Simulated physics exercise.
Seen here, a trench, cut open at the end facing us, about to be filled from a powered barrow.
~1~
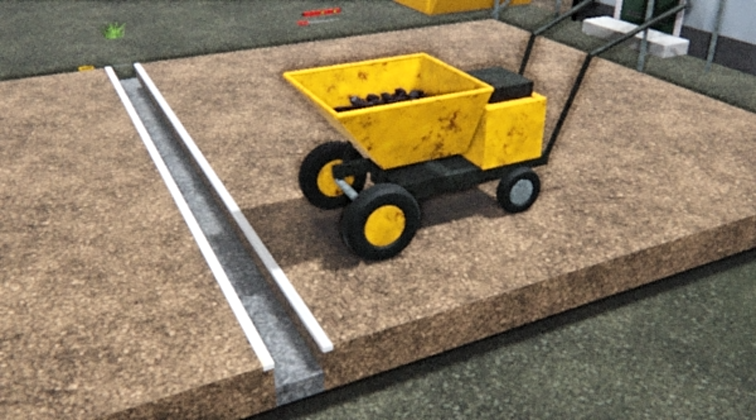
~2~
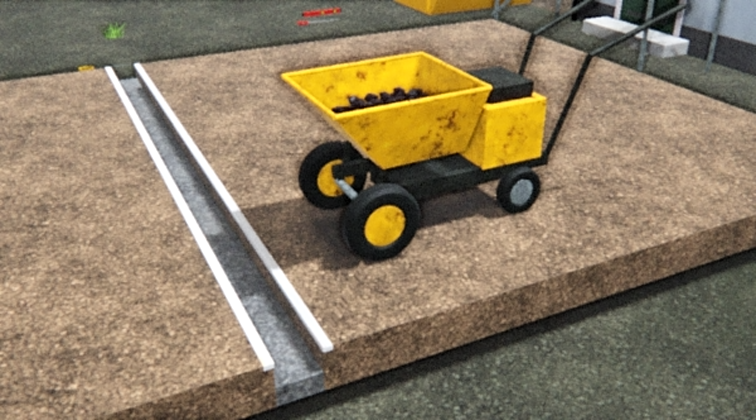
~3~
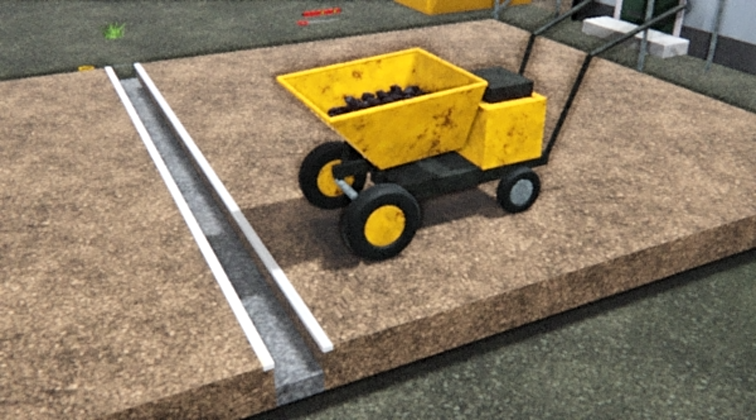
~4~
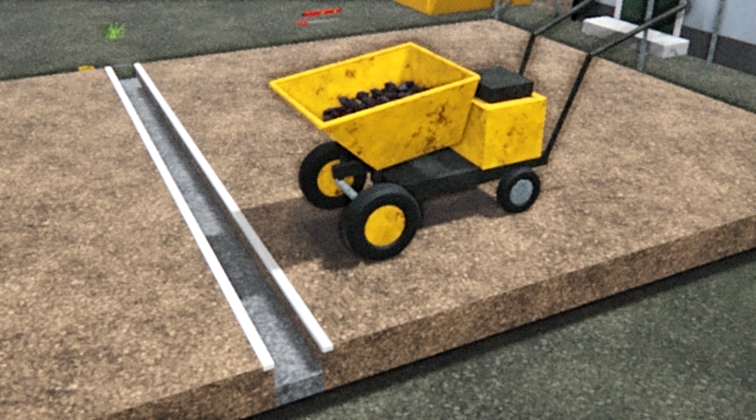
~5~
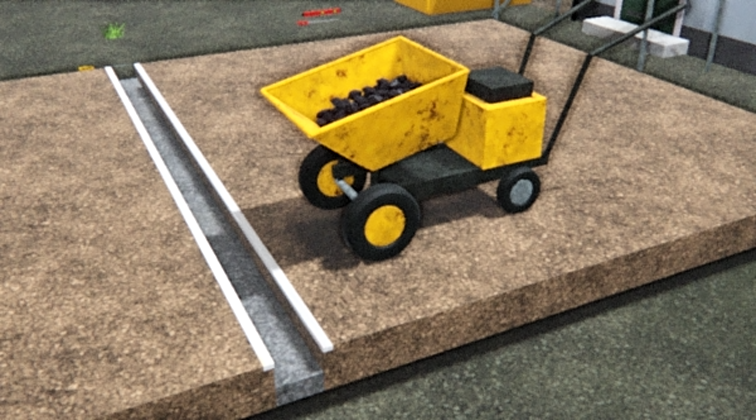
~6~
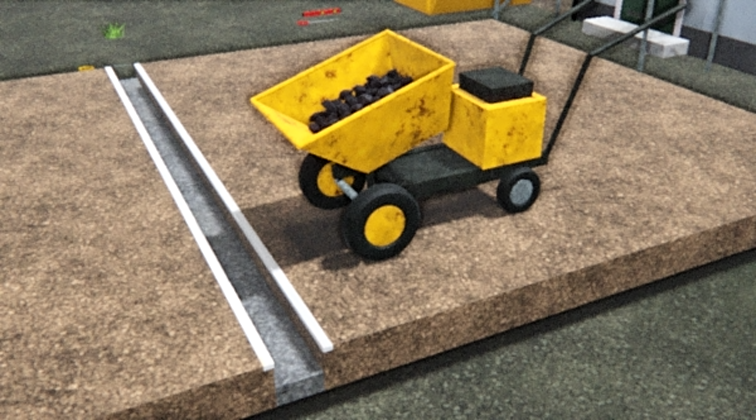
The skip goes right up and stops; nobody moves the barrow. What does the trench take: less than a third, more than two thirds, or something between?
Between the edges lies between a third and two thirds of the load.
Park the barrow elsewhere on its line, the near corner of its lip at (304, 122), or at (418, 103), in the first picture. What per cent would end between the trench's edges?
In turn 0 and 30 in a hundred.
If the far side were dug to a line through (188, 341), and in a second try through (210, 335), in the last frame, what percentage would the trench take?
Roughly 100 per cent, and 90 per cent.
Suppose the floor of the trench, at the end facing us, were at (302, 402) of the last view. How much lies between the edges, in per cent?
Some 60 per cent.
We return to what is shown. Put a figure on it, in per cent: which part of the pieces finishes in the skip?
Some 20 per cent.
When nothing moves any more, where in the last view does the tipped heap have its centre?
Close to (222, 258).
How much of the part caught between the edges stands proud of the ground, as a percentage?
About 20 per cent.
Soon, skip tipped steeply; all in the skip.
A while on, skip tipped right over; most in the skip; a small part in or heaped over the trench; a small part beyond it.
Towards the end, skip tipped right over; about a quarter in the skip; about half in or heaped over the trench; about a third beyond it.
Finally, skip tipped right over; about a quarter in the skip; about half in or heaped over the trench; about a third beyond it.
